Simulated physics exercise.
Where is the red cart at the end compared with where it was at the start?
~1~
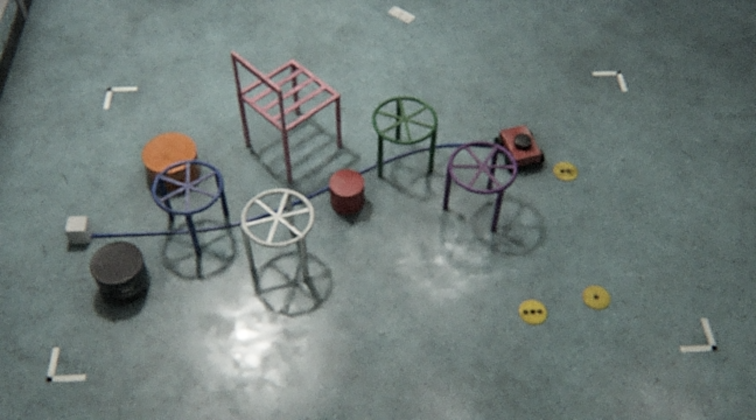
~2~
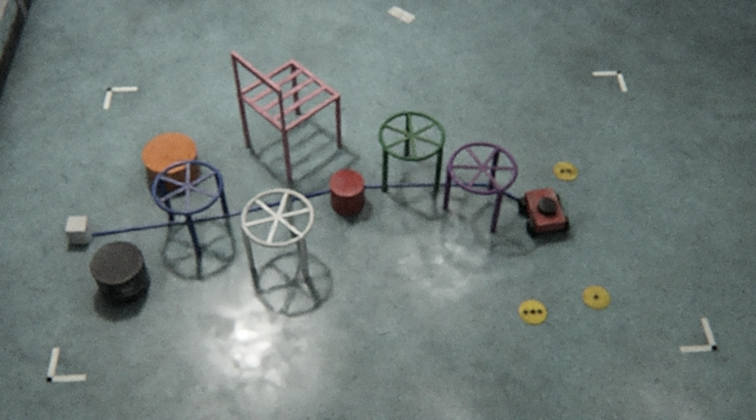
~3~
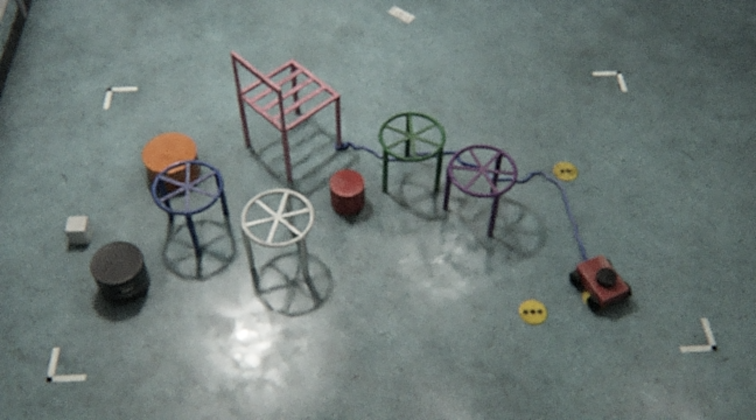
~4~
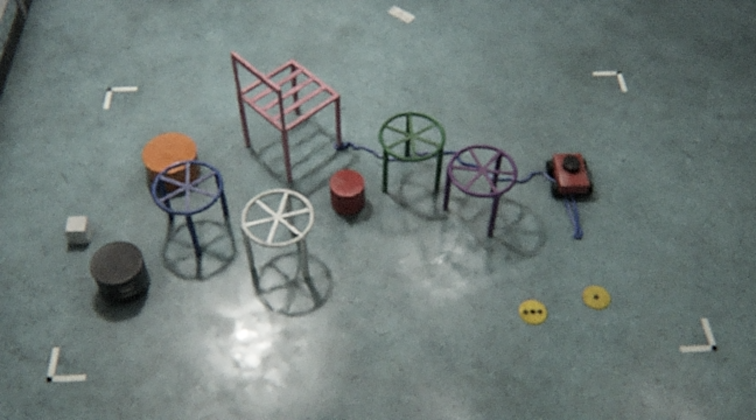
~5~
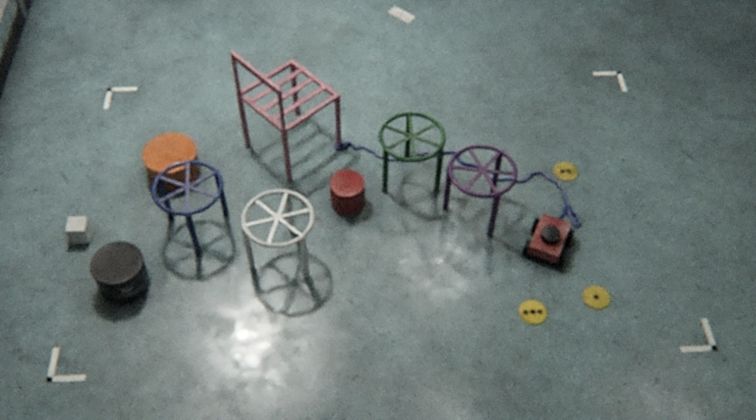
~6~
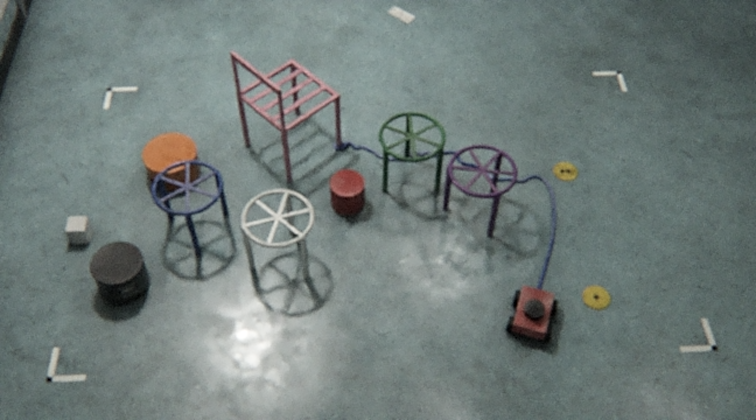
At the start the cart is just to the upper right of the purple stool, near the upper yellow mark. At the end it is well below that stool, on the yellow mark with three dots.
